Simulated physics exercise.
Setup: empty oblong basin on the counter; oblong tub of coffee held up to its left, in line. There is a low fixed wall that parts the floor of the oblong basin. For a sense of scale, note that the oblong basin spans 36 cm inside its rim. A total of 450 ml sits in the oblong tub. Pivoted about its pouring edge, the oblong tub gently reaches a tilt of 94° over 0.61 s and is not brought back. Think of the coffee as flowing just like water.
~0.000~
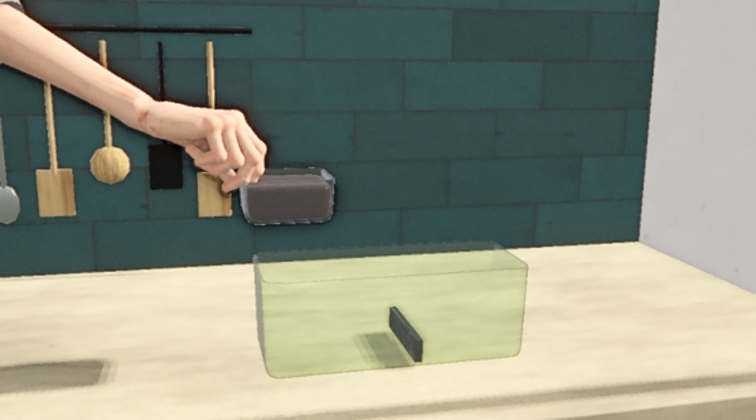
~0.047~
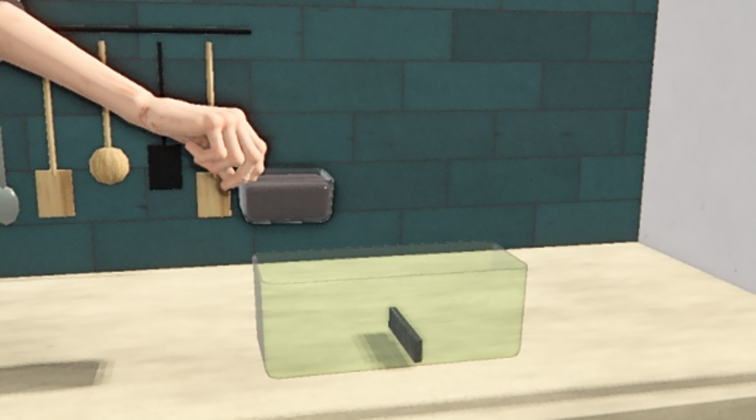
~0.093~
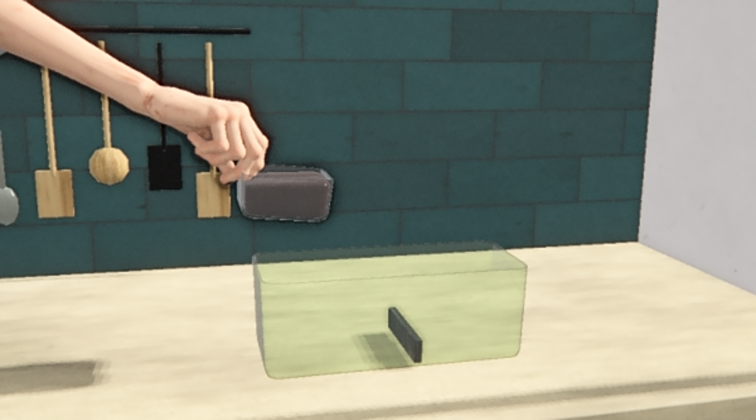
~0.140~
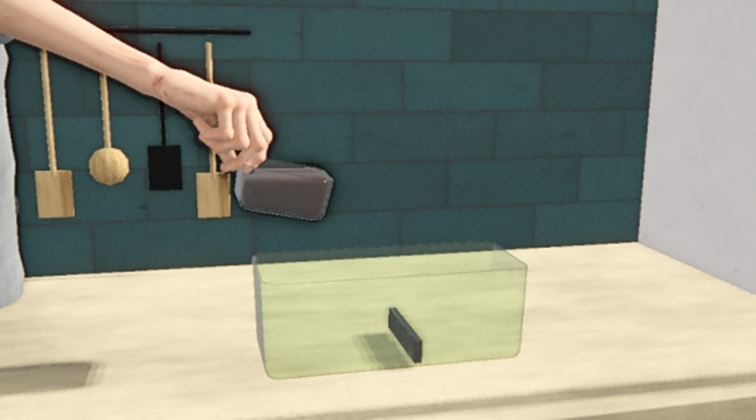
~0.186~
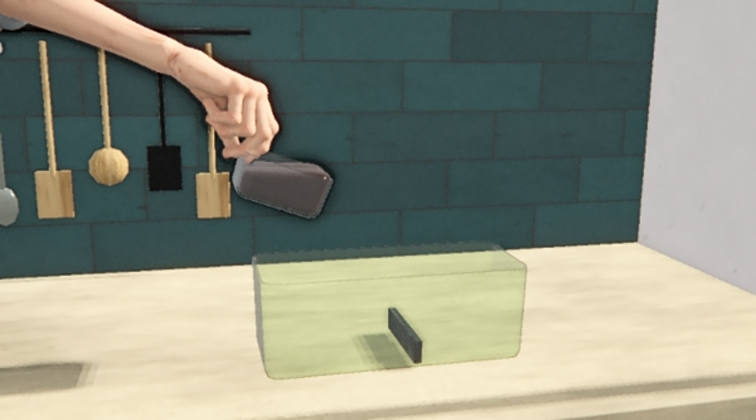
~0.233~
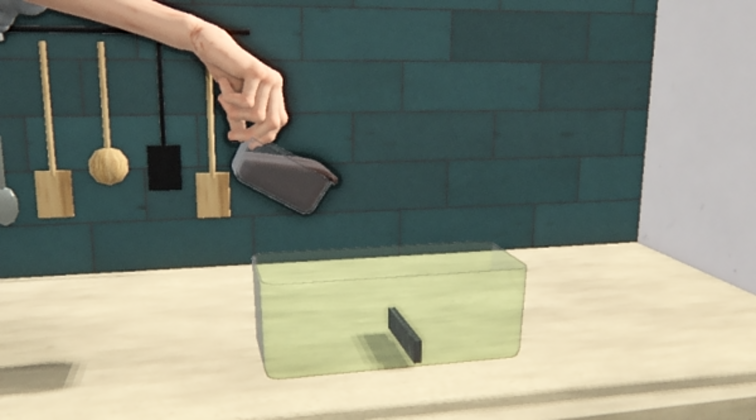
The video shows a hand holding a dark oblong tub above the left side of a see-through green oblong basin with a small dark wall inside, then gradually tilting the tub down to the right while the basin stays still.
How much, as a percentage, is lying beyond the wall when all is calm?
Around 58 per cent lies beyond the wall.
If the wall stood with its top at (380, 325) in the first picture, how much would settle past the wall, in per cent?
Around 75 %, I'd say.
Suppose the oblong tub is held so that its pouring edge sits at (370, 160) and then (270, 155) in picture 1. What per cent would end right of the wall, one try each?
80 per cent first, 15 per cent second.
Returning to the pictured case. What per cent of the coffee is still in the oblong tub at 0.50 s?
Still held: Roughly 26 % of the total.
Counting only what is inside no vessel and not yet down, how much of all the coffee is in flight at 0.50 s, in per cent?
Near 58 per cent at that moment.
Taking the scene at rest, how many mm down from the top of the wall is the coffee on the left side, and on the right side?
Left 28 mm, right 22 mm.
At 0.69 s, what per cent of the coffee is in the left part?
Around 30 in a hundred.
By 0.50 s the tilt is 86° and 26 per cent is still to pour, 16 is left of the wall and 0 right of it.
By 0.69 s the tilt is 94° and 4 per cent is still to pour, 29 is left of the wall and 58 right of it.
By 0.89 s the tilt is 94° and 1 per cent is still to pour, 37 is left of the wall and 58 right of it.
By 1.11 s the tilt is 94° and 0 per cent is still to pour, 40 is left of the wall and 58 right of it.
At rest 41 per cent lies left of the wall, 58 right of it and 1 outside.
